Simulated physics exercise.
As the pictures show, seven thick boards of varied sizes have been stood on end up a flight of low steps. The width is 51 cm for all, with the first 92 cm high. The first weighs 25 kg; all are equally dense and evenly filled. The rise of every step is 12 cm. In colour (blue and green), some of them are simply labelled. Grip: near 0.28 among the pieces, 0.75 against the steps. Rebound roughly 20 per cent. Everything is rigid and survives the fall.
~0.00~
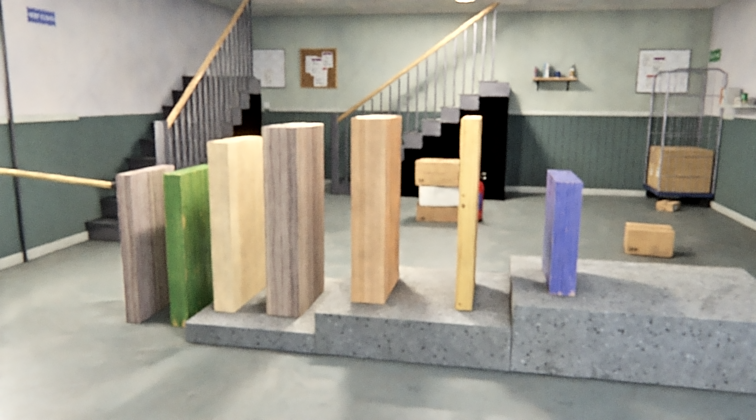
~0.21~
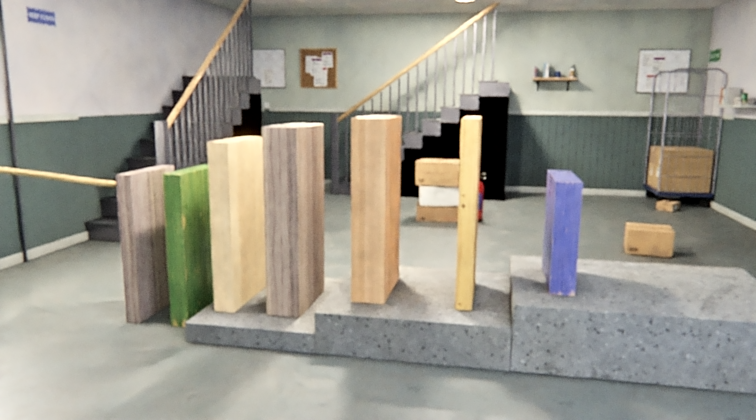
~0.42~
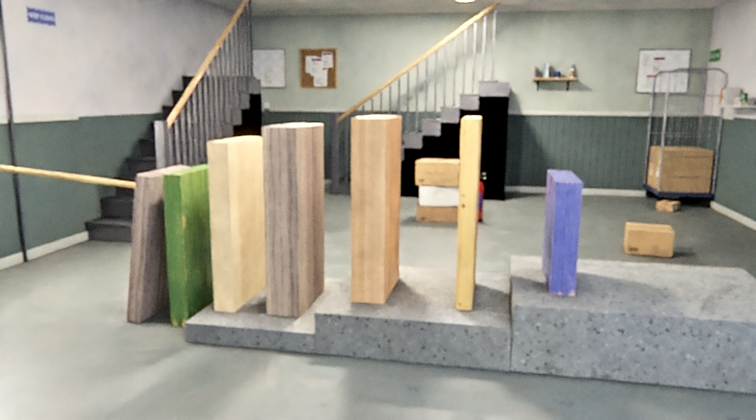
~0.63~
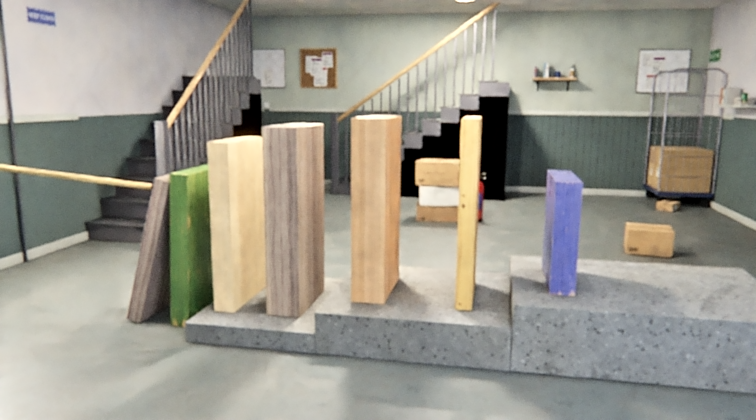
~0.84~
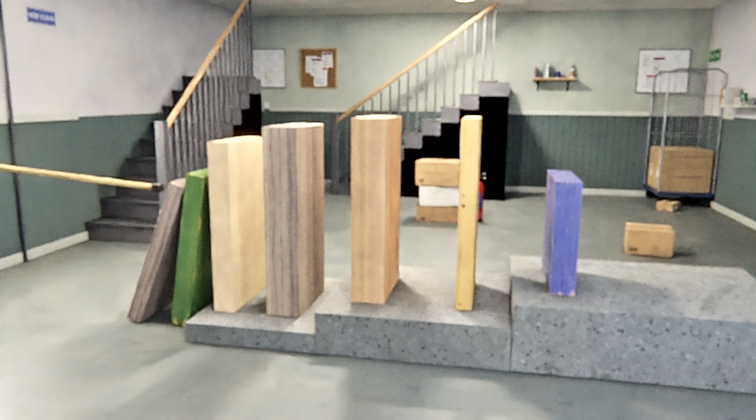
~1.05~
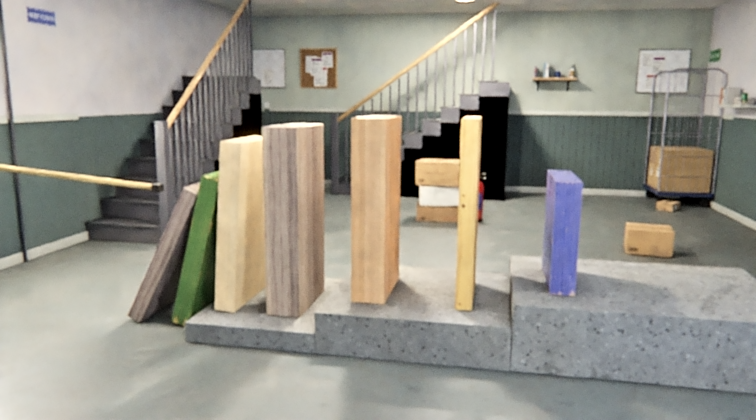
A wooden pole slides in from the left and pushes the top of the first gray-brown board, tilting it rightward against the green board. The pole then stays still as both boards lean further right, the green one reaching the pale board, while the blue board stays upright.
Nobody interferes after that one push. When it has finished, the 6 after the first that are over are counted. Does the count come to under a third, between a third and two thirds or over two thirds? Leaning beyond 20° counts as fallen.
It comes to more than two thirds.
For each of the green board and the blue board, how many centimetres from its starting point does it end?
Net displacement (cm, approx.): Green = 30; blue = 50.
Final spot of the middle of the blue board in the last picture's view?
End point in last frame: Roughly (643, 275).
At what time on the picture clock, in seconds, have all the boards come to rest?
About 3.0 s.
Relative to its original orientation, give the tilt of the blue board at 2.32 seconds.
30°.
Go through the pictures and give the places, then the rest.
In the first picture (pixels give the middle of a visible side), pole end (113, 187) 14 cm from the first board; green board (205, 243); blue board (566, 240); none of the others has stirred.
Pole end 22 mm from the first board; green board (205, 243), in the second picture.
Pole end pushing; green board (205, 243); none of the others has stirred, in the third picture.
Pole end stopped; green board (208, 243); none of the others has stirred, in the fourth picture.
Pole end (154, 188) stopped; one has shifted, in the fifth picture.
Pole end (154, 188) stopped; blue board (566, 240); movement in 2 of them, in the sixth picture.
After 1.88 s, 3 of the 6 other boards over; green board 38° from how it stood.
After 2.32 s, 6 of the 6 other boards over; green board 57° from how it stood; blue board 30° from how it stood.
In the end (3.1 s), 6 of the 6 other boards over; blue board lying flat; green board 57° from how it stood. That is 100 per cent. Not one is left standing. From the last view, middles, blue board near (643, 275), green board near (240, 270).
